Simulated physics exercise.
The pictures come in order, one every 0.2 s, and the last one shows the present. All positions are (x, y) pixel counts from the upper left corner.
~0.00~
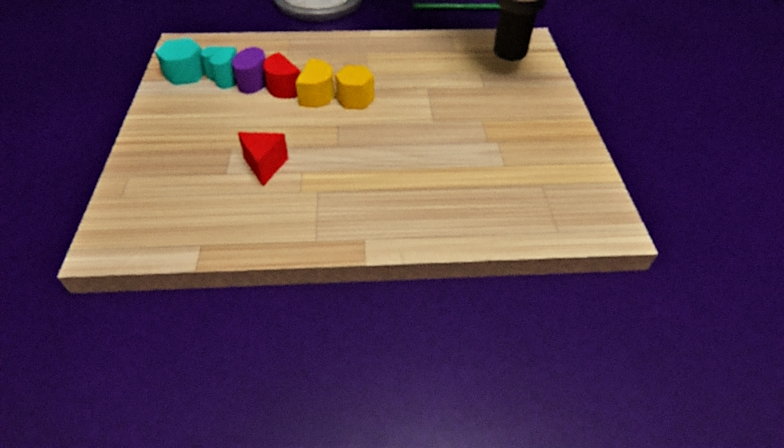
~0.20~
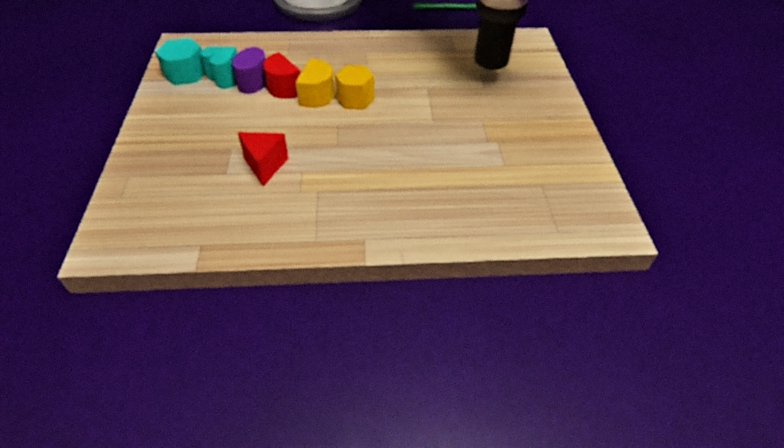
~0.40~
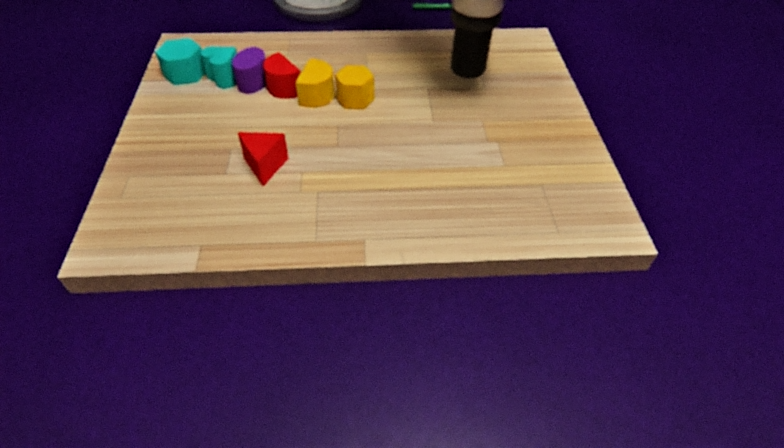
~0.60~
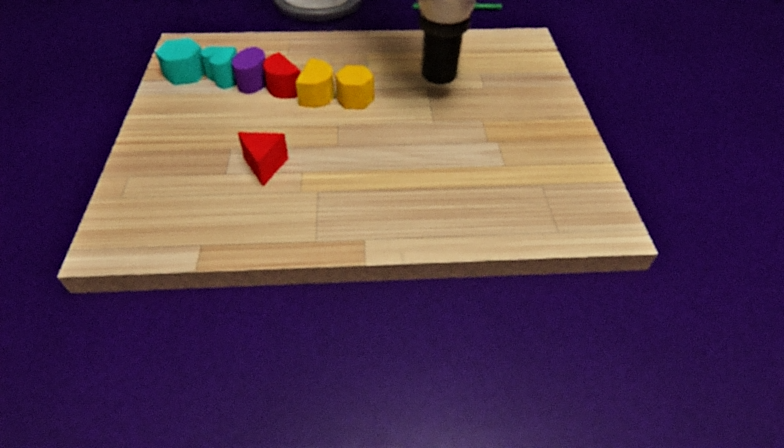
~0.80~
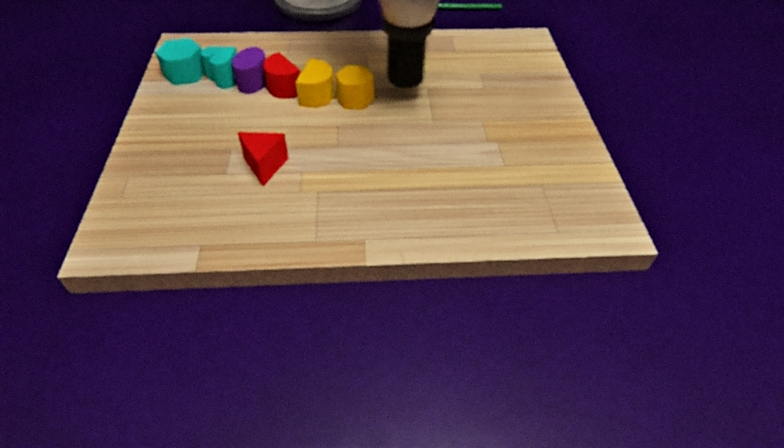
The footage shows a dark post moving left and slightly nearer along the back of a wooden board, approaching a row of teal, purple, red and yellow blocks, while the row and a separate red block stay still.
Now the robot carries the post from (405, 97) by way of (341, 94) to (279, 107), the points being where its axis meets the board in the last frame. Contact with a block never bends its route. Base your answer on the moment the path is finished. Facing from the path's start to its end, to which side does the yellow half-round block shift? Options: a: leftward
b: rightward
Letter a.
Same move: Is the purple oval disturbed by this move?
It is moved off its spot.
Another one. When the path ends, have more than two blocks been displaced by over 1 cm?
My answer is yes.
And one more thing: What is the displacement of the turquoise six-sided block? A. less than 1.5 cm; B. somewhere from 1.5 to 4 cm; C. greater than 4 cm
A.
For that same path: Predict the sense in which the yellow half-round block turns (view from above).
In a top view, it turns clockwise.
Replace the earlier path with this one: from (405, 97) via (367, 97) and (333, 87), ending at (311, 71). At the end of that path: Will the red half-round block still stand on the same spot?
No - that is not the case.
On the path given first. One third of the way, post (362, 75); purple oval (243, 55), turned 15° anticlockwise; red half-round block (270, 63), turned 30° clockwise; yellow half-round block (294, 78), turned 20° clockwise; yellow six-sided block (329, 80), turned 20° anticlockwise.
Two thirds of the way, post (318, 80); purple oval (243, 55), turned 15° anticlockwise; red half-round block (269, 64), turned 35° clockwise; yellow half-round block (279, 84), turned 55° clockwise; yellow six-sided block (310, 95), turned 65° anticlockwise.
At the end, post (275, 89); turquoise six-sided block not moved; purple oval (244, 51), turned 25° anticlockwise; red half-round block (264, 66), turned 90° clockwise; yellow half-round block (238, 97), turned 35° clockwise; yellow six-sided block (305, 99), turned 85° anticlockwise.
